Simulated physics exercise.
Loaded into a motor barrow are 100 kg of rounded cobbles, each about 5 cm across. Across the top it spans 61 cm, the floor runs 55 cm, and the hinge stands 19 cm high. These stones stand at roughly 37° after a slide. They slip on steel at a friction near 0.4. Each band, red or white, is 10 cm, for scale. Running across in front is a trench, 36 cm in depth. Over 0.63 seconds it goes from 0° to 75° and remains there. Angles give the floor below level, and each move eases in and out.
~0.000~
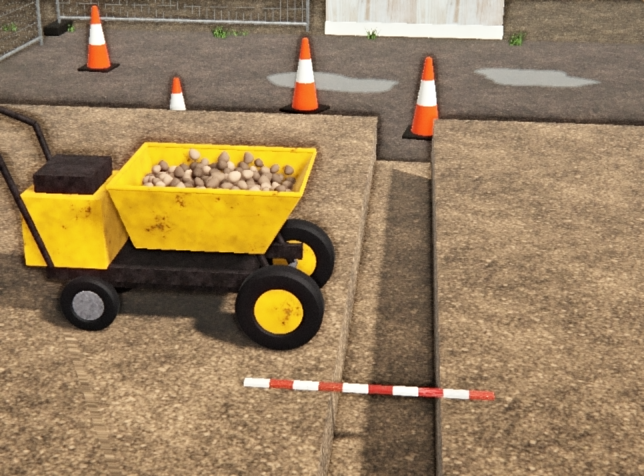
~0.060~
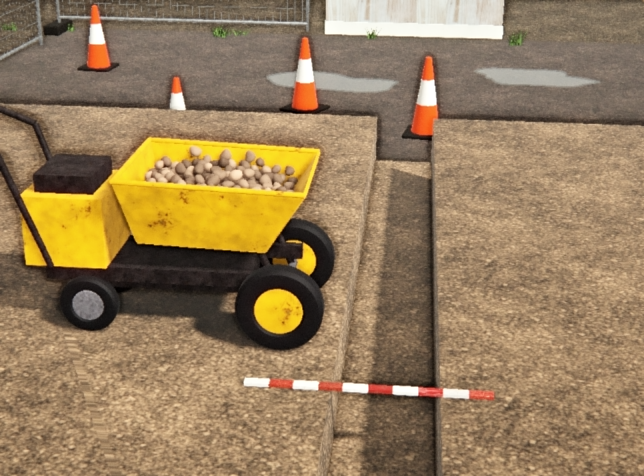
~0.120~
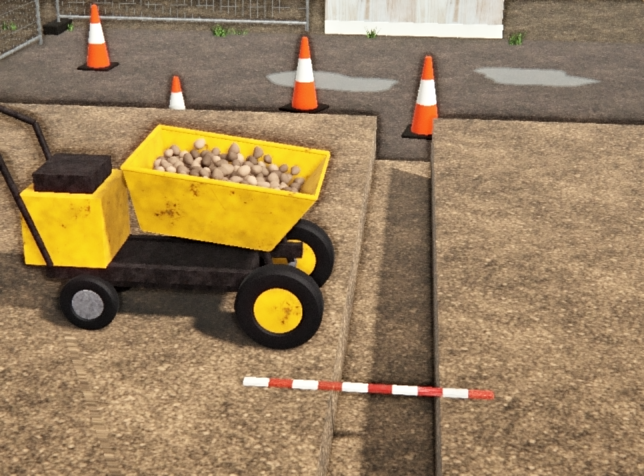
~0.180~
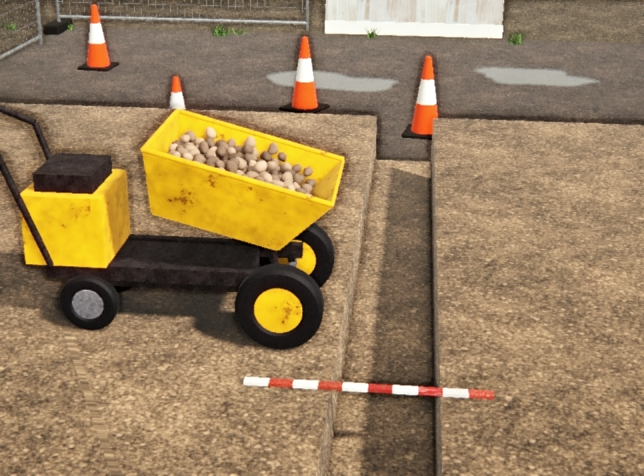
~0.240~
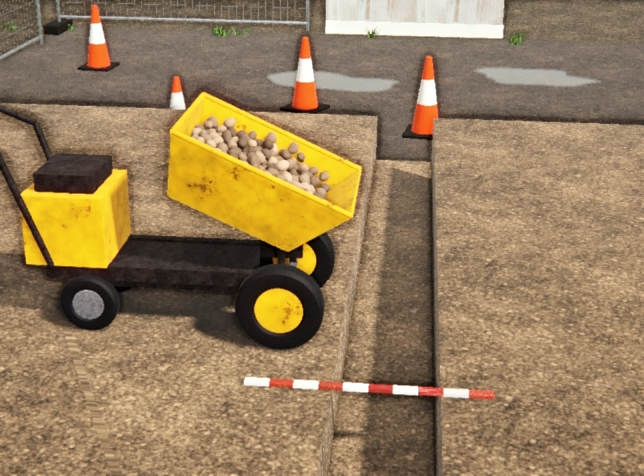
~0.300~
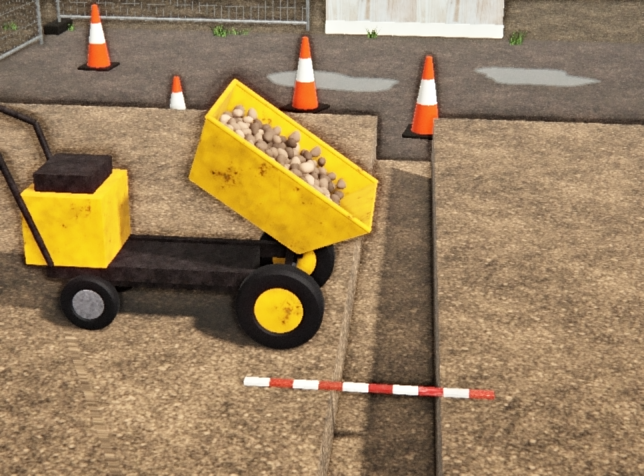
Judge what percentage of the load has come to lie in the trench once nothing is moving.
Roughly 29 in every hundred.
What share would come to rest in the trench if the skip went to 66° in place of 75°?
Roughly 25%.
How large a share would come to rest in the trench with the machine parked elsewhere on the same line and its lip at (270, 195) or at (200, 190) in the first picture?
From the first spot near 50, from the second near 95 per cent.
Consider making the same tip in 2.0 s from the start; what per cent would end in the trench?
Roughly 55% would finish there.
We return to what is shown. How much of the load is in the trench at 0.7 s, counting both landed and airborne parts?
By then, around 5 percent.
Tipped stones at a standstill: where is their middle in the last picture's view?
Around (488, 324).
After 0.5 s the floor is at 63°; 100 % in the skip; the foremost stones are at (383, 232).
After 0.7 s the floor is at 75°; 68 % in the skip, 6 % in the trench, 26 % past the trench; the foremost stones are at (486, 311).
After 1.1 s the floor is at 75°; 16 % in the skip, 12 % in the trench, 72 % past the trench; the foremost stones are past the picture's edge.
After 3.0 s the floor is at 75°; 0 % in the skip, 29 % in the trench, 71 % past the trench; the foremost stones are past the picture's edge.
